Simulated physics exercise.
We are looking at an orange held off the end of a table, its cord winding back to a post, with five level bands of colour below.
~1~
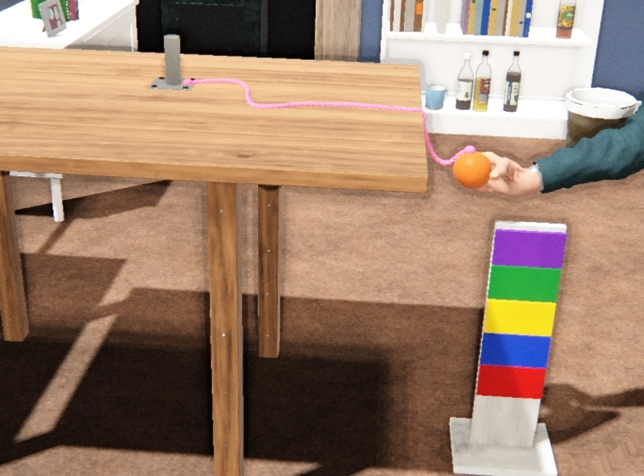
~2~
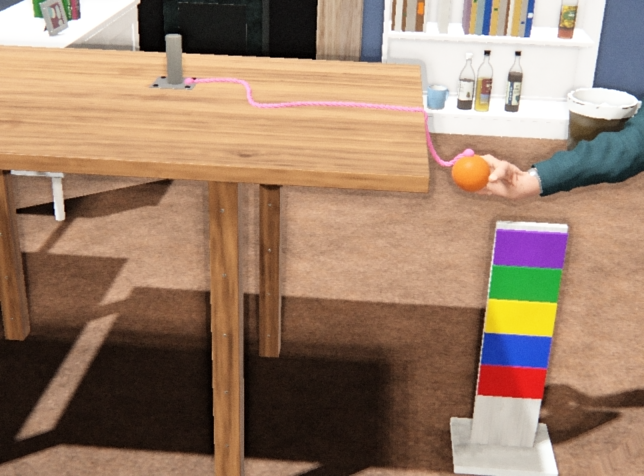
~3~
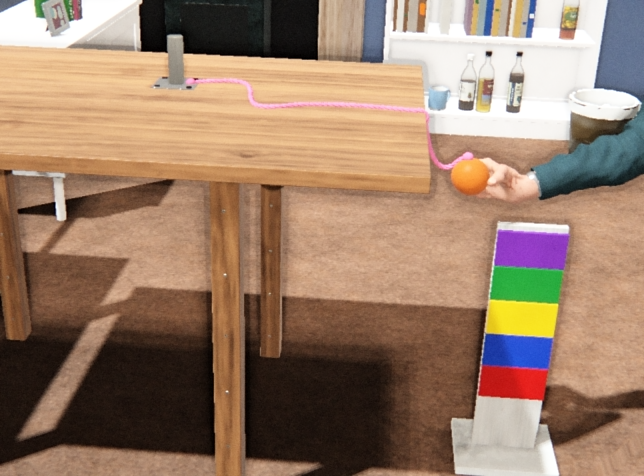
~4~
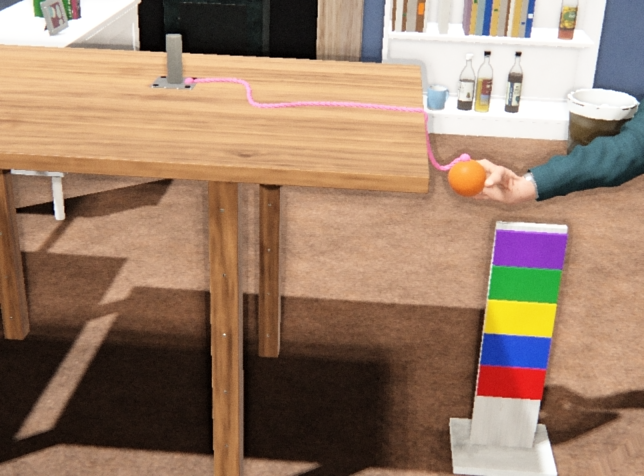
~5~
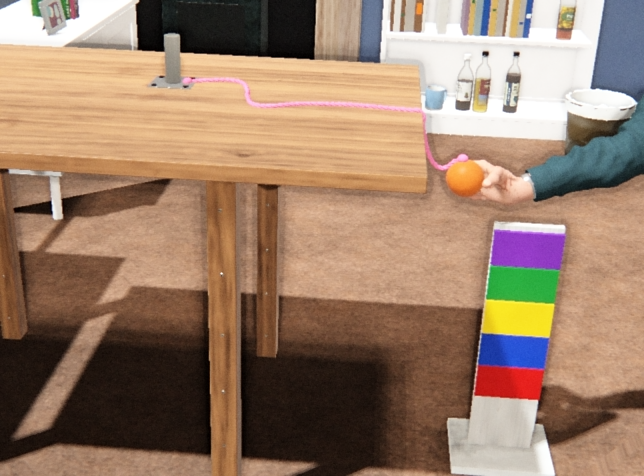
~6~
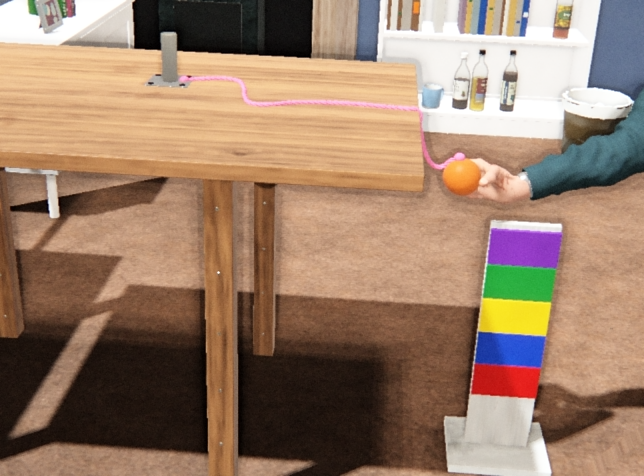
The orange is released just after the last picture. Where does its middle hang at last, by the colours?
Its middle rests at the green band.
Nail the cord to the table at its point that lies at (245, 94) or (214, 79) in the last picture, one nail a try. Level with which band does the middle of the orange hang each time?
In that order: Purple; green.
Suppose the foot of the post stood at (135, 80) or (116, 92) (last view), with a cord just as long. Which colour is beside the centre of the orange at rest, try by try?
Try by try: Purple; purple.
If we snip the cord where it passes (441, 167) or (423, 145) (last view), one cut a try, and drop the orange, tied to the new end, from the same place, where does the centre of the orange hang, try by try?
Near (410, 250) and (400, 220).
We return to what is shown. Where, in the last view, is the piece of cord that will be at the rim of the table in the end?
Near (358, 105).
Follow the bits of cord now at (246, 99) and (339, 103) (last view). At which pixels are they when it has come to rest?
Near (298, 96) and (400, 110).
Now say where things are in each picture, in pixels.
In the first frame, orange (472, 170); purple (529, 250); green (524, 285); yellow (520, 319); blue (515, 352); red (511, 383).
In the second frame, orange (471, 173); cord through (220, 81) (249, 95) (287, 105) (363, 106) (425, 123).
In the third frame, orange (470, 177).
In the fourth frame, orange (468, 178); cord through (220, 81) (249, 95) (288, 106) (363, 106) (425, 124).
In the fifth frame, orange (465, 178).
In the sixth frame, orange (462, 177); cord through (215, 79) (244, 94) (283, 104) (358, 105) (420, 122).
Soon after, orange near (372, 254); level with green.
After that, orange near (414, 271); level with green.
In the end, orange near (416, 274); level with green. The green one.
